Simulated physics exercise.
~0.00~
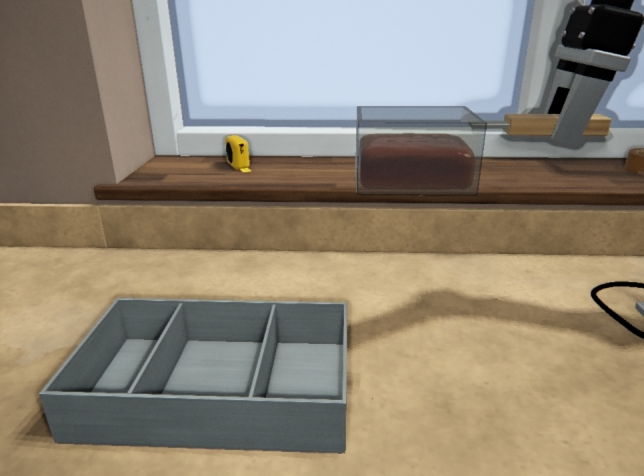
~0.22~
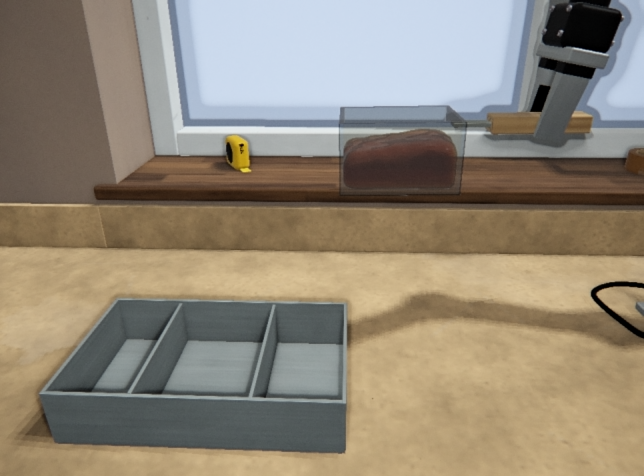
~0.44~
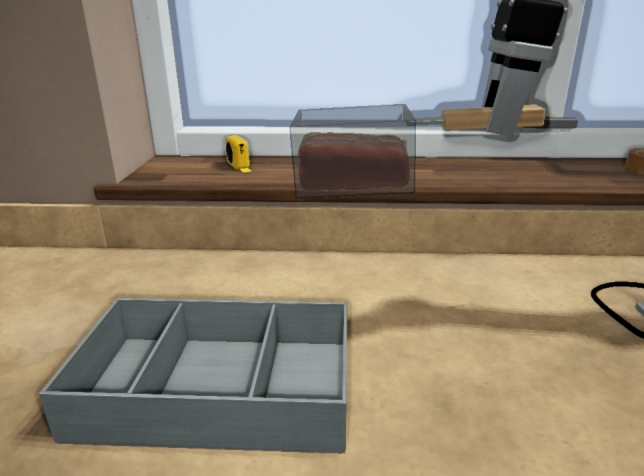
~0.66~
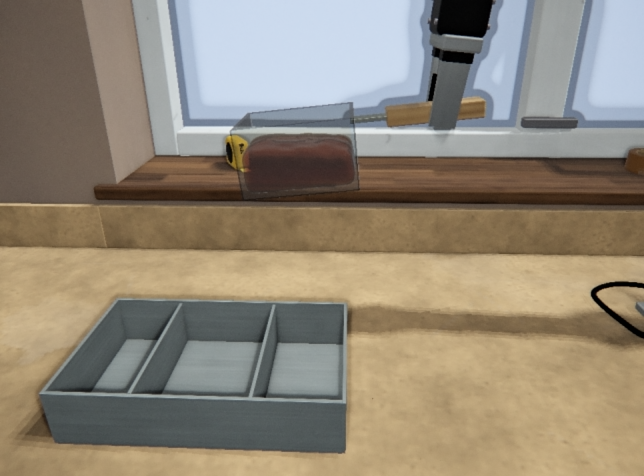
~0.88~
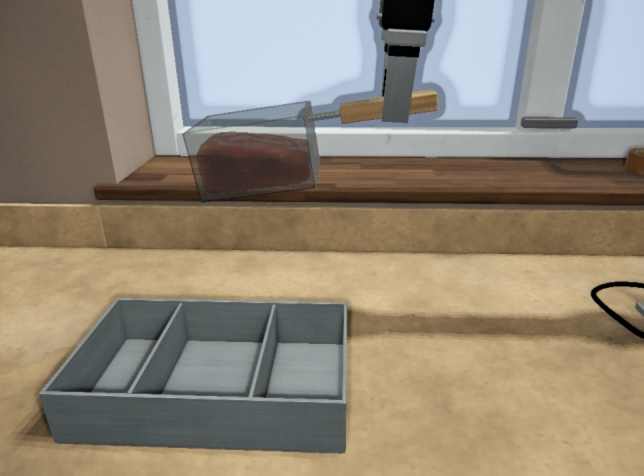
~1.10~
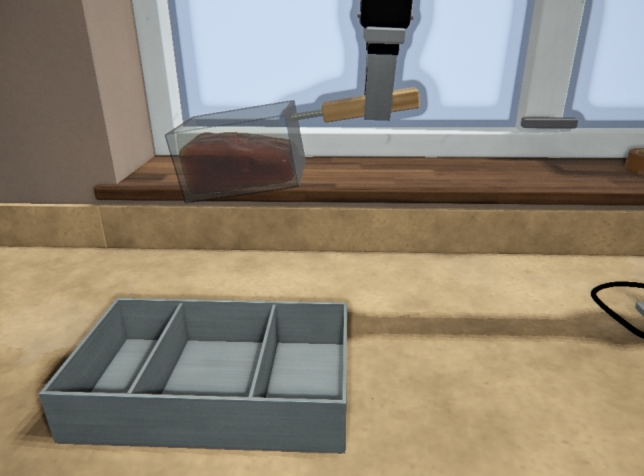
On a windowsill above a stone-coloured counter with a divided grey tray, a robot arm grips the wooden handle of a clear box of dark reddish-brown liquid, moving it left and gradually tilting it, until it covers a yellow tape measure.
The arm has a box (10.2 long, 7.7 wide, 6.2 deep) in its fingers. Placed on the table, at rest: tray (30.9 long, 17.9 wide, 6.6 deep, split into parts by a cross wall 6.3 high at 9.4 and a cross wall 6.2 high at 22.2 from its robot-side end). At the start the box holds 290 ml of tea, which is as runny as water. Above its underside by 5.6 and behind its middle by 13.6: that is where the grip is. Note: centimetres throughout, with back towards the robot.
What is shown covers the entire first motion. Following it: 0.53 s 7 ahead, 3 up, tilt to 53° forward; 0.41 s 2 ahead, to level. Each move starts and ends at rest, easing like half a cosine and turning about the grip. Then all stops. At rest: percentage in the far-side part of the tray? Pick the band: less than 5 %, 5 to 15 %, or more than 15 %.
More than 15 %.
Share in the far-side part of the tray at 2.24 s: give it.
I'd put it at about 20 per cent of it.
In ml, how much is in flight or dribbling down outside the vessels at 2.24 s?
Estimate: Around 0 ml.
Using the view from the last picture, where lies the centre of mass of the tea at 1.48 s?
Estimated centre sits near (220, 206).
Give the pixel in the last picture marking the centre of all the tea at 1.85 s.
(162, 241), about.
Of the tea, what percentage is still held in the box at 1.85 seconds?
Remaining share: Close to 70 per cent.
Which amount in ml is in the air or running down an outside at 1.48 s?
15 ml.
By 1.48 s, tilted 44° forward, liquid up to 27 above the table; 275 ml in the box, 15 ml in the air or running down outside.
By 1.85 s, tilted 23° forward, liquid up to 33 above the table; 195 ml in the box, 65 ml in the far-side part, 20 ml in the middle part, 5 ml in the air or running down outside.
By 2.24 s, level, liquid up to 41 above the table; 195 ml in the box, 65 ml in the far-side part, 25 ml in the middle part, 5 ml on the table or floor.
By 3.04 s, level, liquid up to 35 above the table; 195 ml in the box, 65 ml in the far-side part, 25 ml in the middle part, 5 ml on the table or floor.
Final state, 195 ml in the box, 65 ml in the far-side part, 25 ml in the middle part, 5 ml on the table or floor. That is 23 % in the far-side part of the tray.
